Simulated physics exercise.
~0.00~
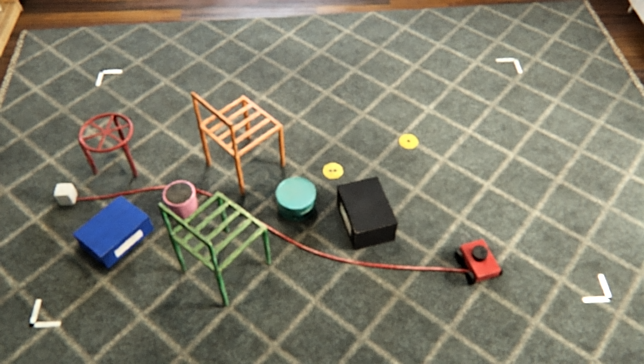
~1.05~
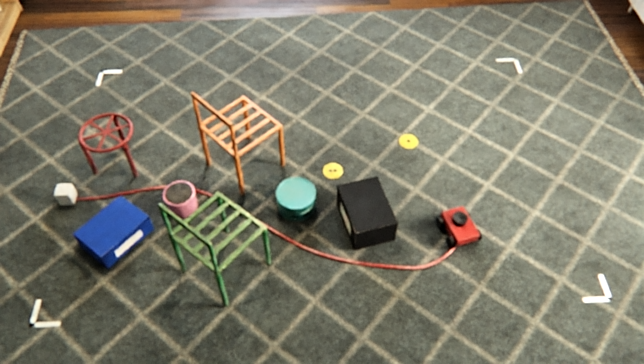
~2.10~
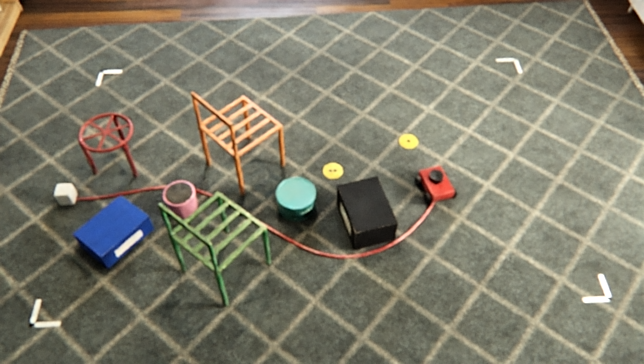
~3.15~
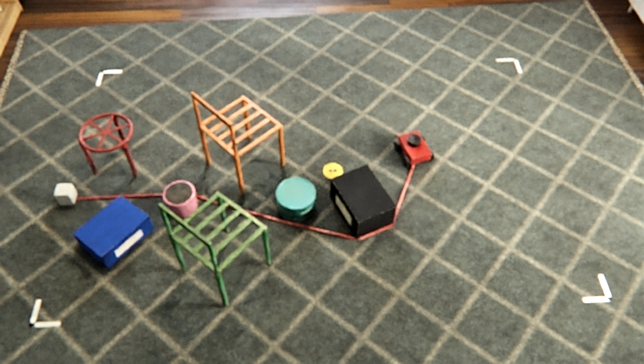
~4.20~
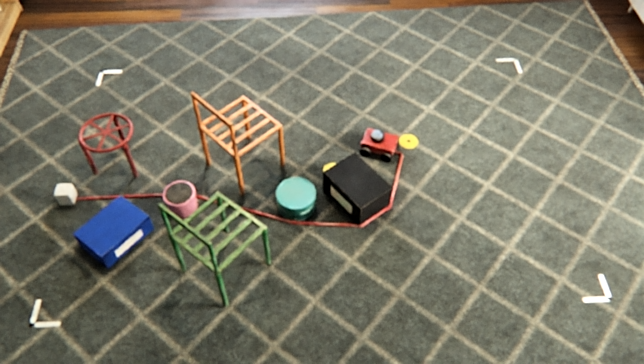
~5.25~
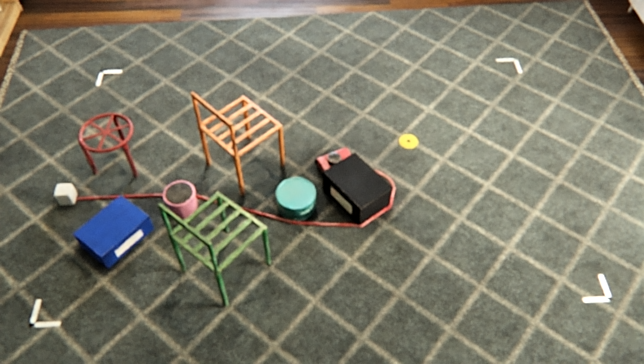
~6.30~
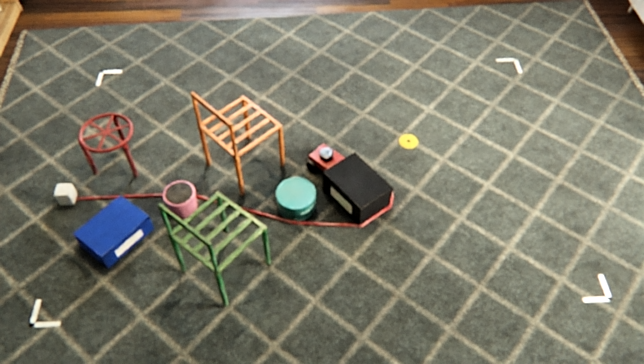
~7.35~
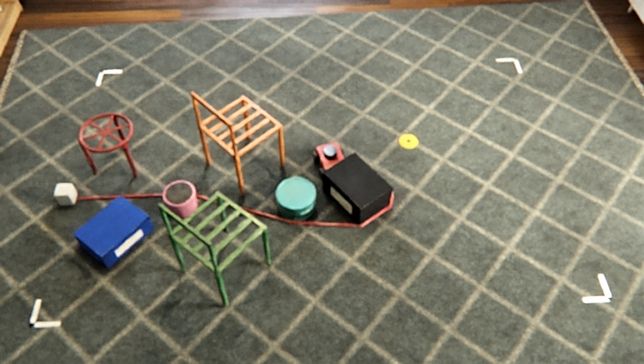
On a patterned living-room carpet, a red cart trailing a red cord circles a black box, shifting it slightly, and stops behind it.
